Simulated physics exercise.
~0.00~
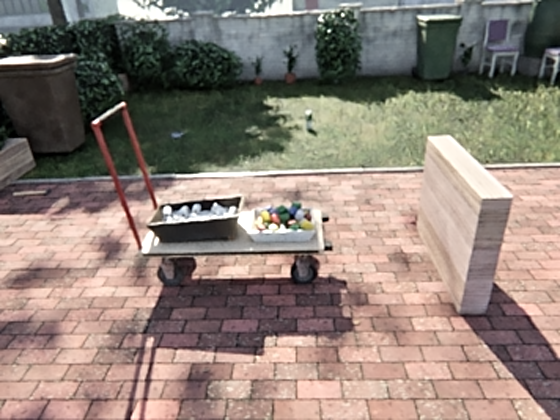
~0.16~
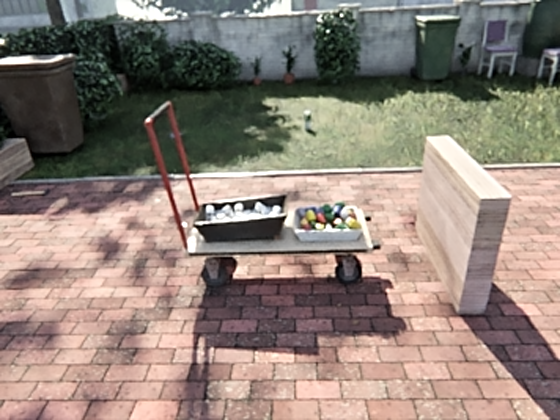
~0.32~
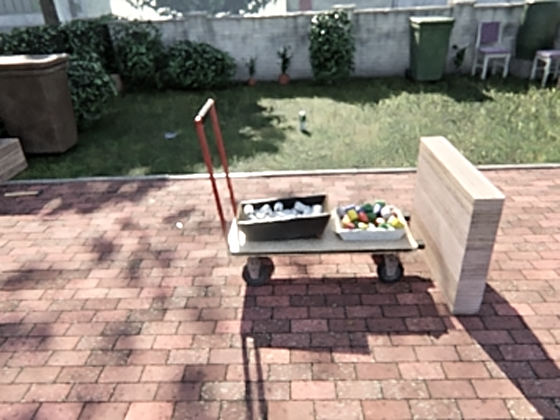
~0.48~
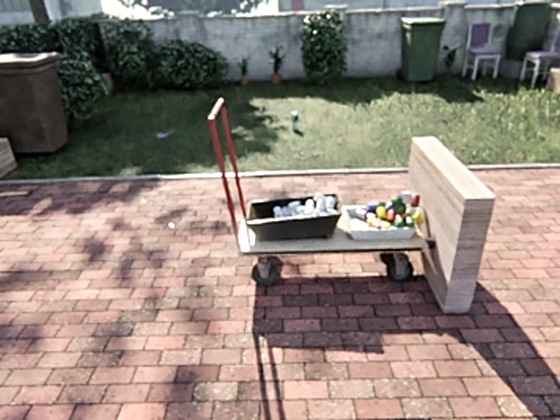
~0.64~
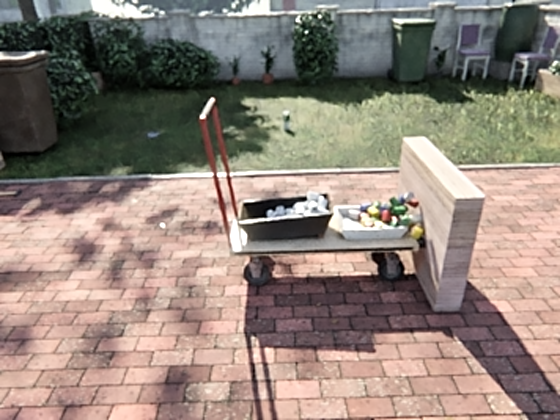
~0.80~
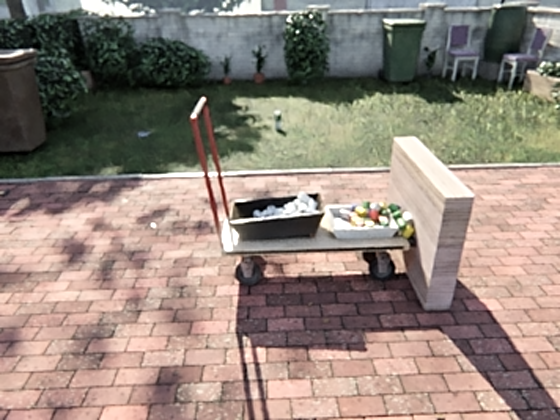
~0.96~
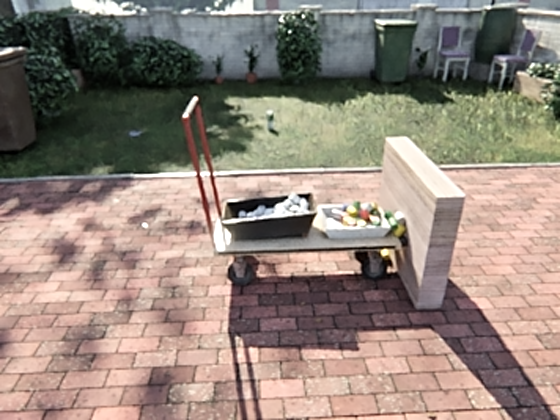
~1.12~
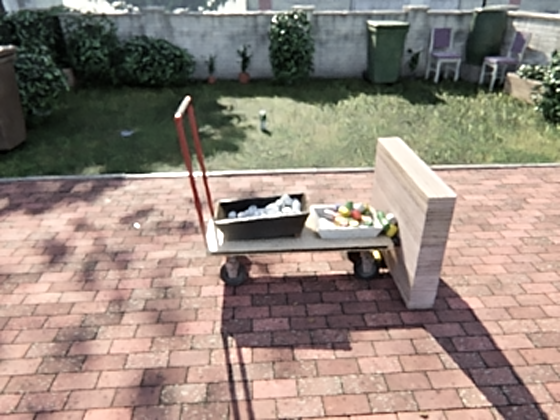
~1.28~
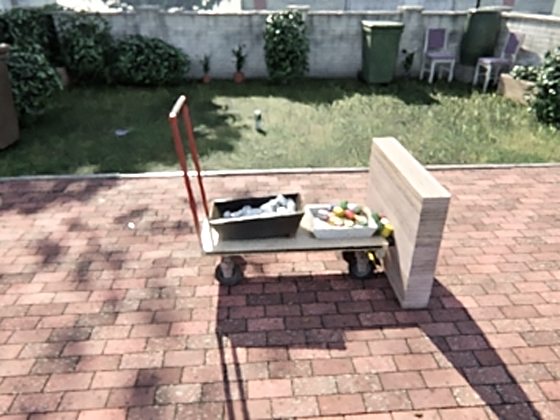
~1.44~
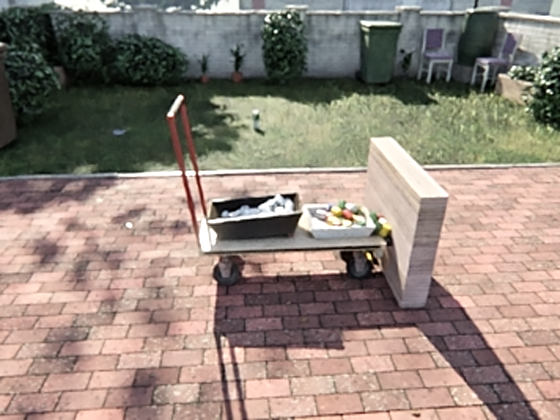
Trolley with a black crate and a white crate rolling right across brick paving, stopping at a wooden block, colourful jars shifting rightward.
